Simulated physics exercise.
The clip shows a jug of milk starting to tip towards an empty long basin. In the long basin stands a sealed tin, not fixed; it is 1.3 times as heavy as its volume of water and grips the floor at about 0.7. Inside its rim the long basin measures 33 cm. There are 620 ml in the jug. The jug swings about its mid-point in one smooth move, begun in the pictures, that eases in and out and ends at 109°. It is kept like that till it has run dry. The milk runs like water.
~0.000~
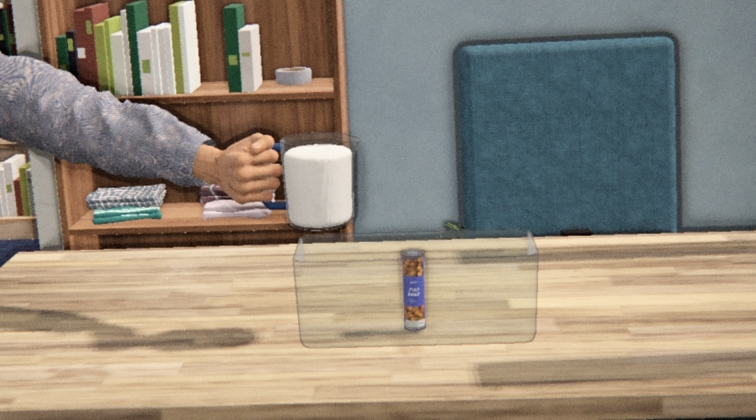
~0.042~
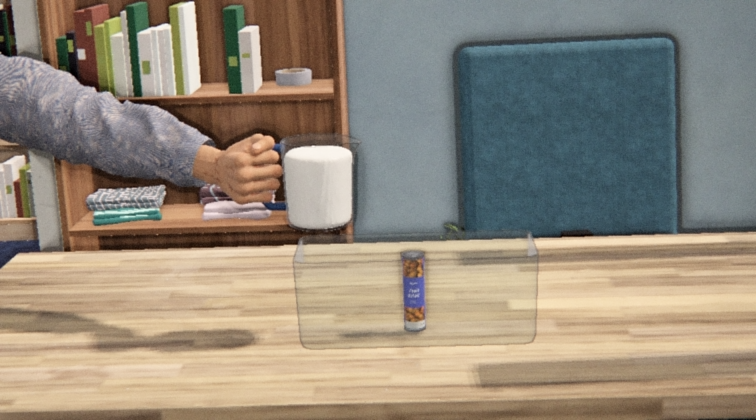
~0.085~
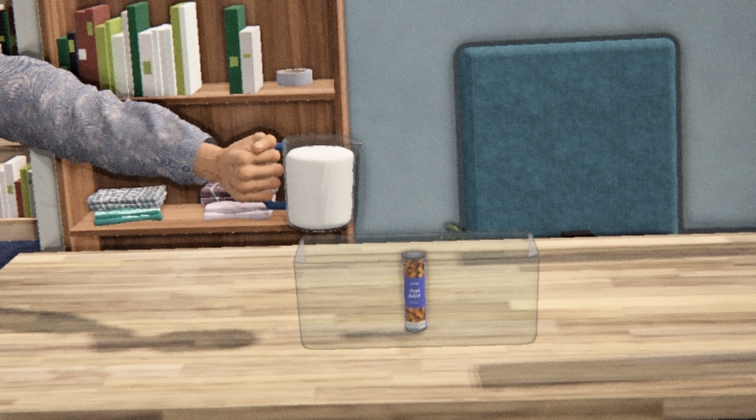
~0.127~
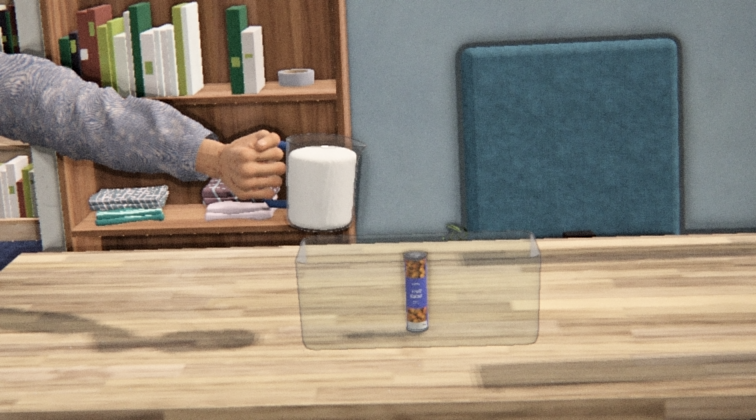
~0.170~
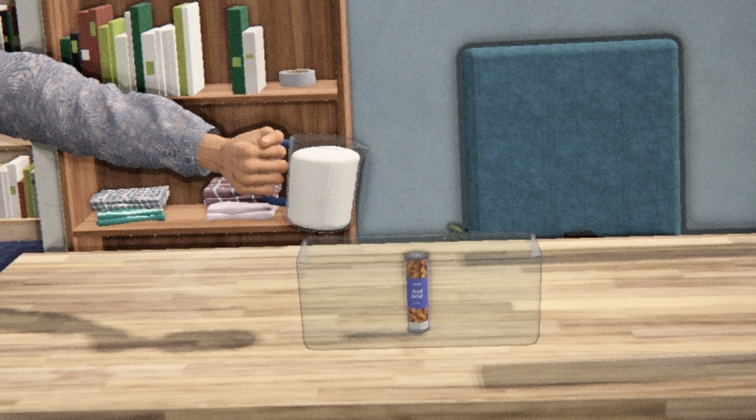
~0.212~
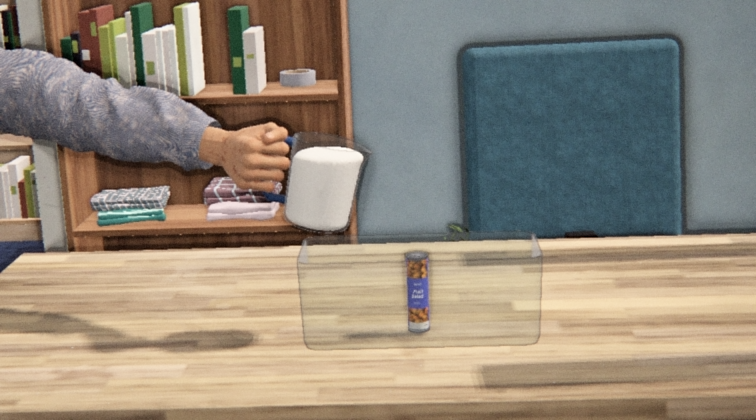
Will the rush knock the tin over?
The tin goes over.
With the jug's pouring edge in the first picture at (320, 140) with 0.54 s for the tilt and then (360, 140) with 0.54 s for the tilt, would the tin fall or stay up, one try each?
First it remains upright; then it topples.
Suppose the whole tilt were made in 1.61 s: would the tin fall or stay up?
Then it falls.
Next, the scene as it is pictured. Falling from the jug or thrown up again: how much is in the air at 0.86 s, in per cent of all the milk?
Some 12 per cent.
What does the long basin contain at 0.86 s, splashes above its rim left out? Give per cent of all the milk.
Near 66 in a hundred.
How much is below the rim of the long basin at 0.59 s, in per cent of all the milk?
About 7 per cent.
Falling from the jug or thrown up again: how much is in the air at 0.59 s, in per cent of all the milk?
Some 16 per cent.
By 0.59 s the tilt is 73° and 78 per cent is still to pour; the tin stands where it began.
By 0.86 s the tilt is 106° and 22 per cent is still to pour; the tin stands where it began.
By 1.15 s the tilt is 109° and 1 per cent is still to pour; the tin lies on its side.
By 1.46 s the tilt is 109° and 0 per cent is still to pour; the tin lies on its side.
At rest the tin lies on its side.
